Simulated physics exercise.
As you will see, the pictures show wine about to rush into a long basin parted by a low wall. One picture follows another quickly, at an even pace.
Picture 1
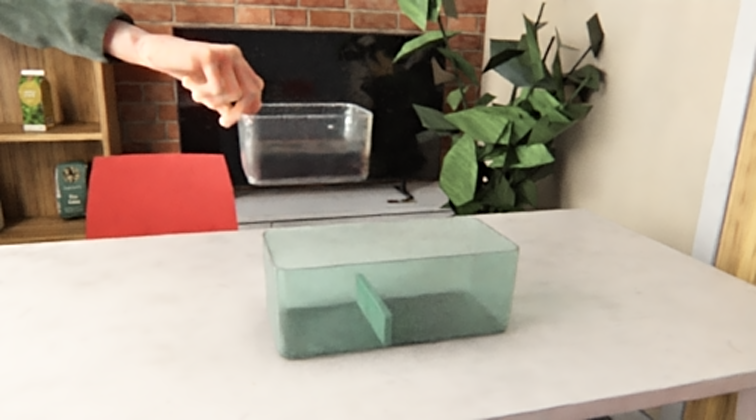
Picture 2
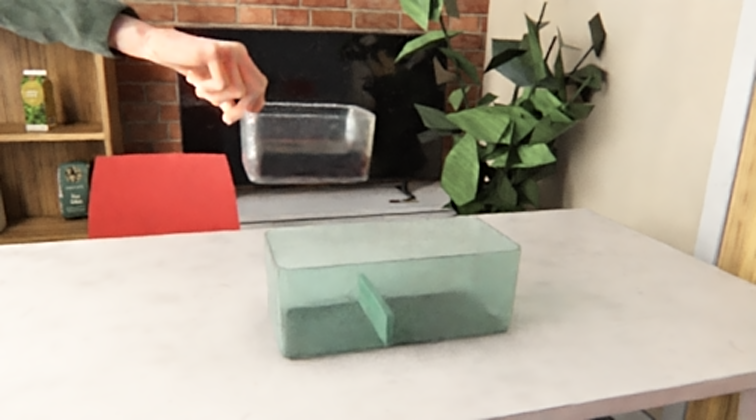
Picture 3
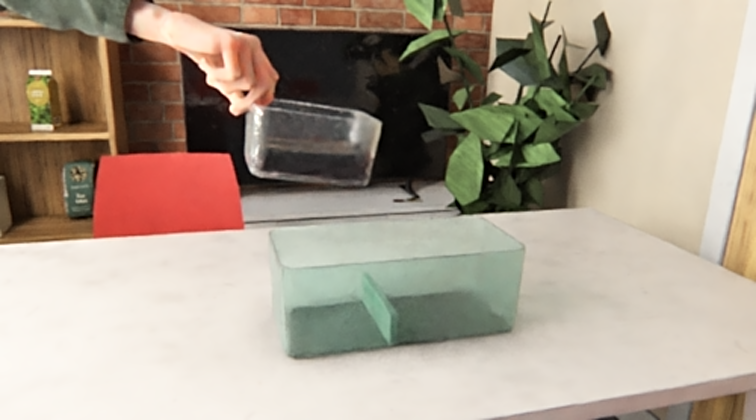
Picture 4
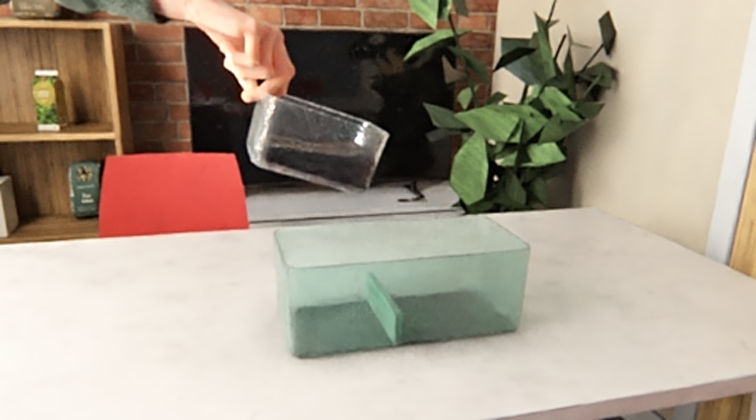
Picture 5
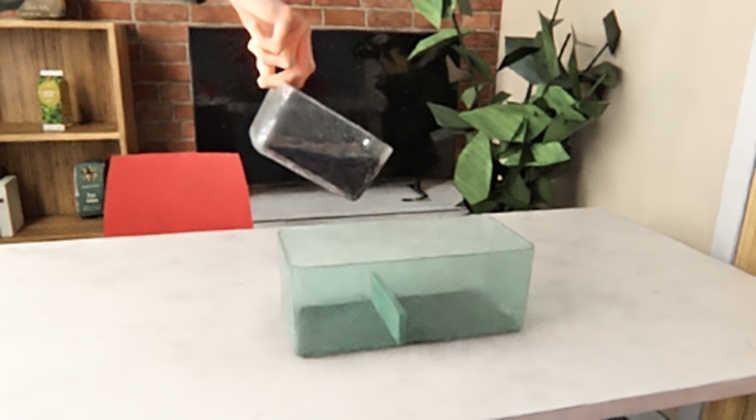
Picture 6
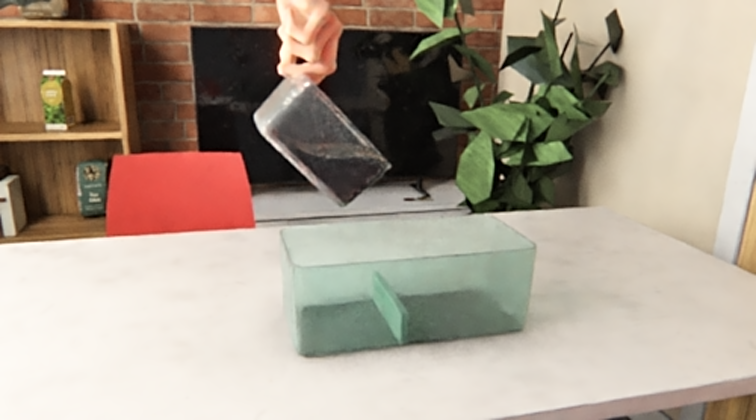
A hand held a clear container of dark liquid above a long green basin with a low divider, then tilted it steadily down to the right, slowly at first and then more steeply.
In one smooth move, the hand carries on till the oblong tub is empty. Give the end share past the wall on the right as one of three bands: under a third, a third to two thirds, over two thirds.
The end share is a third to two thirds.
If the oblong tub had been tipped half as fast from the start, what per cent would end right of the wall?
I'd estimate about 70 percent ends up there.
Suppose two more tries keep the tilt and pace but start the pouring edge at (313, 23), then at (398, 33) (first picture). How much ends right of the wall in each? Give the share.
10 % and 90 %.
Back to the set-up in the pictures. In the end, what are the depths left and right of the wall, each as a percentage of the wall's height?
It settles around 20 on the left side and around 20 on the right side.
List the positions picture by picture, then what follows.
In the first picture, it leans 0°; its right rim is at (363, 111); the wine meets the walls at (245, 148) and (358, 145); the long basin's rim runs from (268, 250) to (497, 233); the wall's top is at (373, 294).
In the second picture, it leans 2°; its right rim is at (365, 113); the wine meets the walls at (246, 147) and (359, 145).
In the third picture, it leans 8°; its right rim is at (372, 119); the wine meets the walls at (250, 145) and (363, 147).
In the fourth picture, it leans 18°; its right rim is at (378, 130); the wine meets the walls at (251, 142) and (368, 149).
In the fifth picture, it leans 31°; its right rim is at (382, 144); the wine meets the walls at (254, 136) and (373, 150).
In the sixth picture, it leans 46°; its right rim is at (380, 160); the wine meets the walls at (263, 128) and (381, 153).
A moment on, the oblong tub is tipped right over and 18 per cent is still to pour, 11 is left of the wall and 46 right of it.
Next, the oblong tub is tipped right over and 4 per cent is still to pour, 34 is left of the wall and 57 right of it.
Then the oblong tub is tipped right over and 0 per cent is still to pour, 42 is left of the wall and 58 right of it.
Later the oblong tub is tipped right over and 0 per cent is still to pour, 42 is left of the wall and 57 right of it.
Finally, 42 per cent lies left of the wall, 58 right of it and 1 outside.
